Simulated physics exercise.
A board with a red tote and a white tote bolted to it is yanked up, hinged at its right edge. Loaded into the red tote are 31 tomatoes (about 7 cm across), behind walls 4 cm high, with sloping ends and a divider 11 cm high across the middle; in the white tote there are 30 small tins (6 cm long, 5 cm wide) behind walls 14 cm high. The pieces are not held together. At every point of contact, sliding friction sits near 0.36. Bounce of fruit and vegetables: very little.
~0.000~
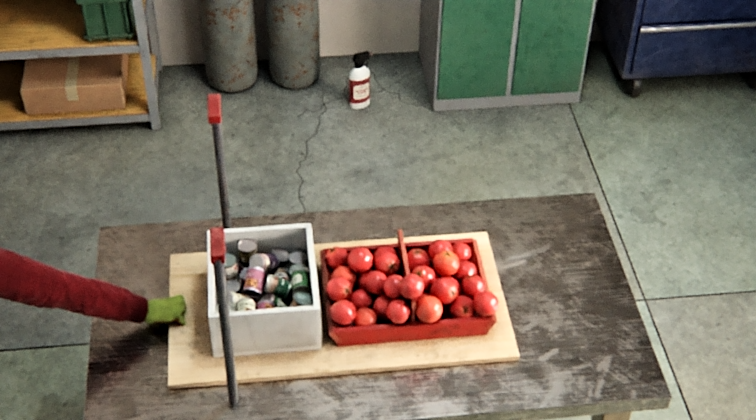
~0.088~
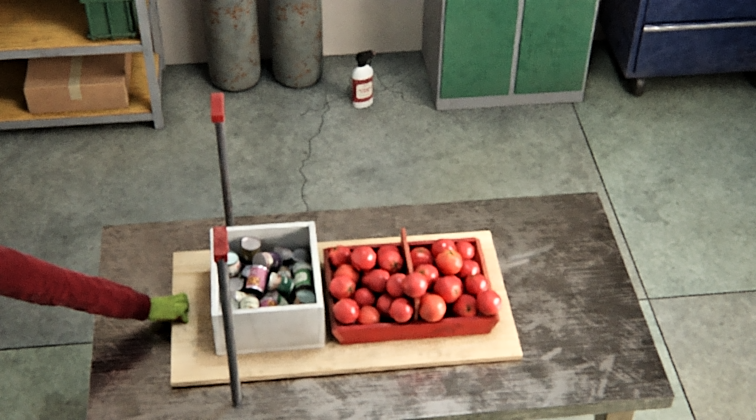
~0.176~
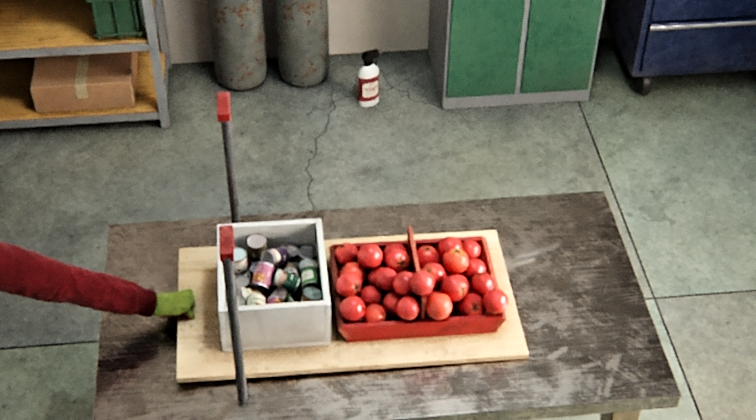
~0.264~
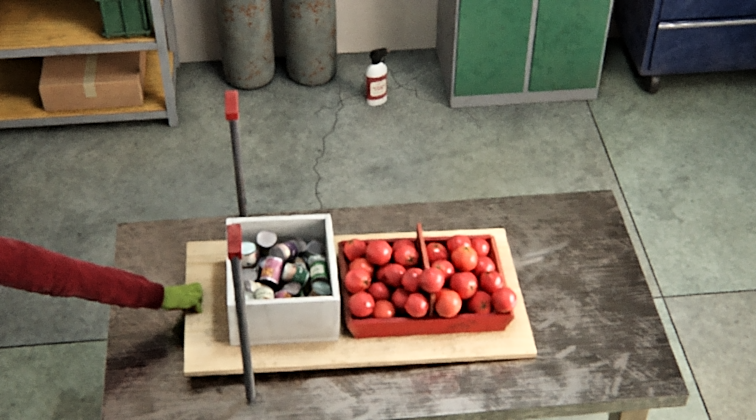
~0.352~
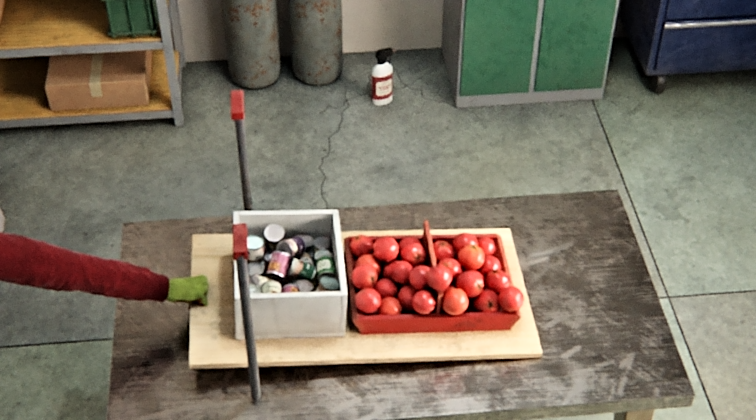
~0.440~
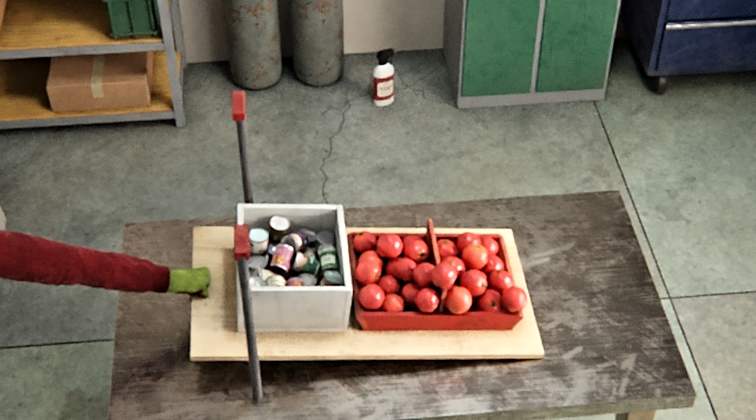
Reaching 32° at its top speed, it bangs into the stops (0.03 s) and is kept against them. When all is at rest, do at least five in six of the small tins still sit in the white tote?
Yes, under a sixth are out.
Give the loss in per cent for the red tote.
Red tote, 15 in a hundred gone.
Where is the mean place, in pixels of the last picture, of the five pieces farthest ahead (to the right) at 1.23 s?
Around pixel (542, 298).
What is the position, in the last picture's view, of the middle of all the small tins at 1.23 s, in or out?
Their middle is at about (351, 193).
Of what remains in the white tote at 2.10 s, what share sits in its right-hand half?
Roughly 60 percent of the remaining load.
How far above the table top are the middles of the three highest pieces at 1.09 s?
Around 48 centimetres.
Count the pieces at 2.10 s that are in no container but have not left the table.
Some 3 in number.
After 0.99 s, the board meets the red stops.
After 1.09 s, tilt 32°; the red tote is down by 2 of 31 and the white tote has all 30.
After 1.23 s, tilt 32°; the red tote is down by 2 of 31 and the white tote has all 30.
After 1.49 s, tilt 32°; the red tote is down by 3 of 31 and the white tote has all 30.
Outcome (at 2.10 s), the red tote is down by 5 of 31 and the white tote has all 30. Asked share, 0 of 30, 0 per cent.
